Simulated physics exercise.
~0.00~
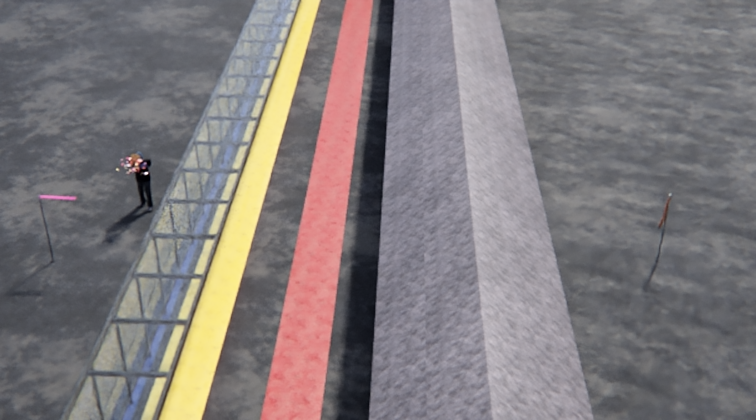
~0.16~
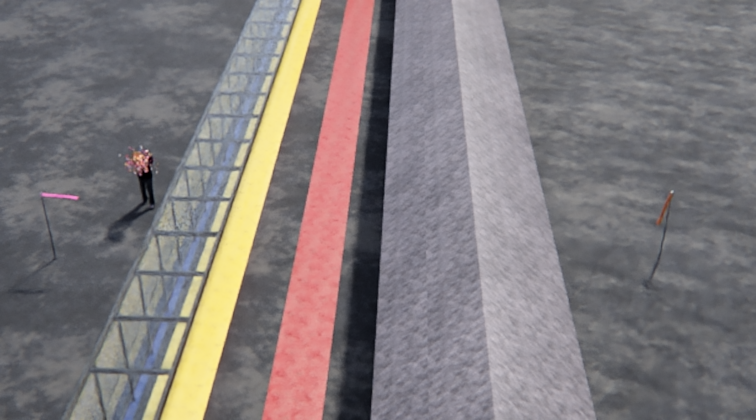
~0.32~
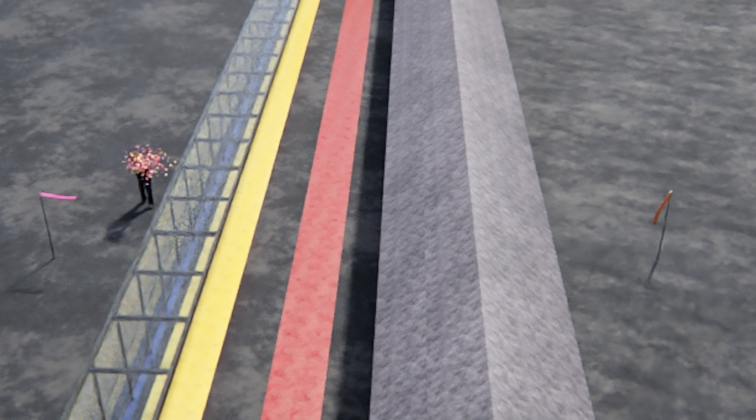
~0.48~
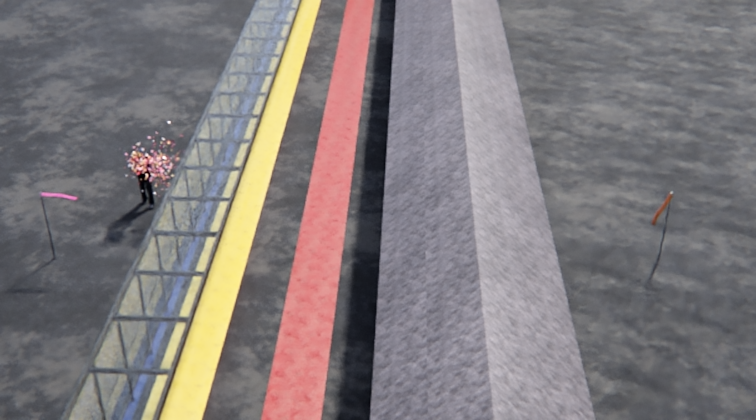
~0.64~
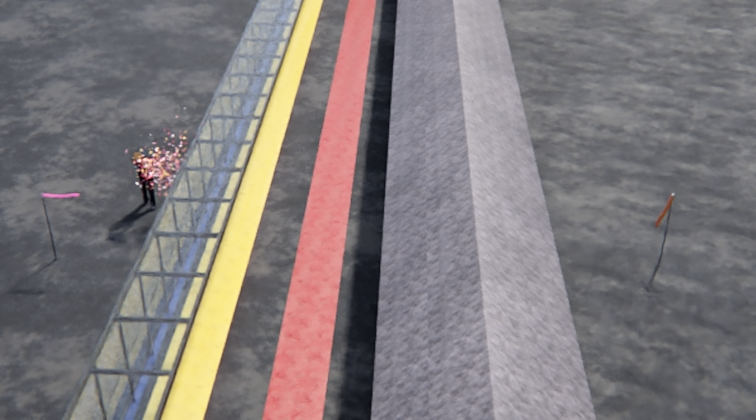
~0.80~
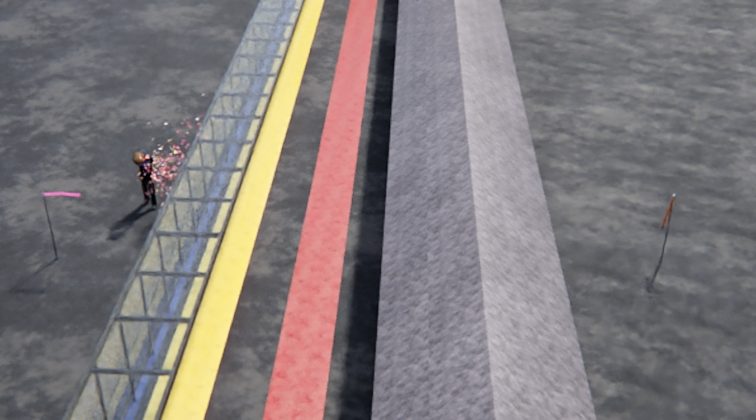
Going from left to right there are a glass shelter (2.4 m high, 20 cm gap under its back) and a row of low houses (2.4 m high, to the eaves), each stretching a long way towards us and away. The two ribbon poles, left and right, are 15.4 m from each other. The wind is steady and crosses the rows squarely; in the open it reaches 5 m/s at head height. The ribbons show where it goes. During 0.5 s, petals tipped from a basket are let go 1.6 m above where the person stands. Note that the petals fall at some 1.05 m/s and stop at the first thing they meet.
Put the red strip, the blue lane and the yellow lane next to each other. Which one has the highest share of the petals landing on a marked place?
Highest for blue.
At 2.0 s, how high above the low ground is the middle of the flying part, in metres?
Middle height: Approx. 2.2 m.
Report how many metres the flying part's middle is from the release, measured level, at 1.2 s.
It works out to about 1.0 m.
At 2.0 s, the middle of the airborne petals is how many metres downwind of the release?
That comes to around 2.0 m.
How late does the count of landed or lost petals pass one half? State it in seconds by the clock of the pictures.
At roughly 1.6 s.
After 1.2 s, 78 % is in the air or yet to come; 0 % lies on the yellow lane, 0 % on the red strip and 7 % on the blue lane; the middle of what still flies is 1.2 m above the low ground, near (185, 178).
After 2.0 s, 33 % is in the air or yet to come; 0 % lies on the yellow lane, 0 % on the red strip and 34 % on the blue lane; the middle of what still flies is 2.3 m above the low ground, near (204, 145).
After 3.5 s, 15 % is in the air or yet to come; 0 % lies on the yellow lane, 0 % on the red strip and 44 % on the blue lane; the middle of what still flies is 2.2 m above the low ground, near (369, 150).
After 8.0 s, 3 % is in the air or yet to come; 0 % lies on the yellow lane, 3 % on the red strip and 45 % on the blue lane.
After 45.0 s, 0 % is in the air or yet to come; 0 % lies on the yellow lane, 3 % on the red strip and 45 % on the blue lane.
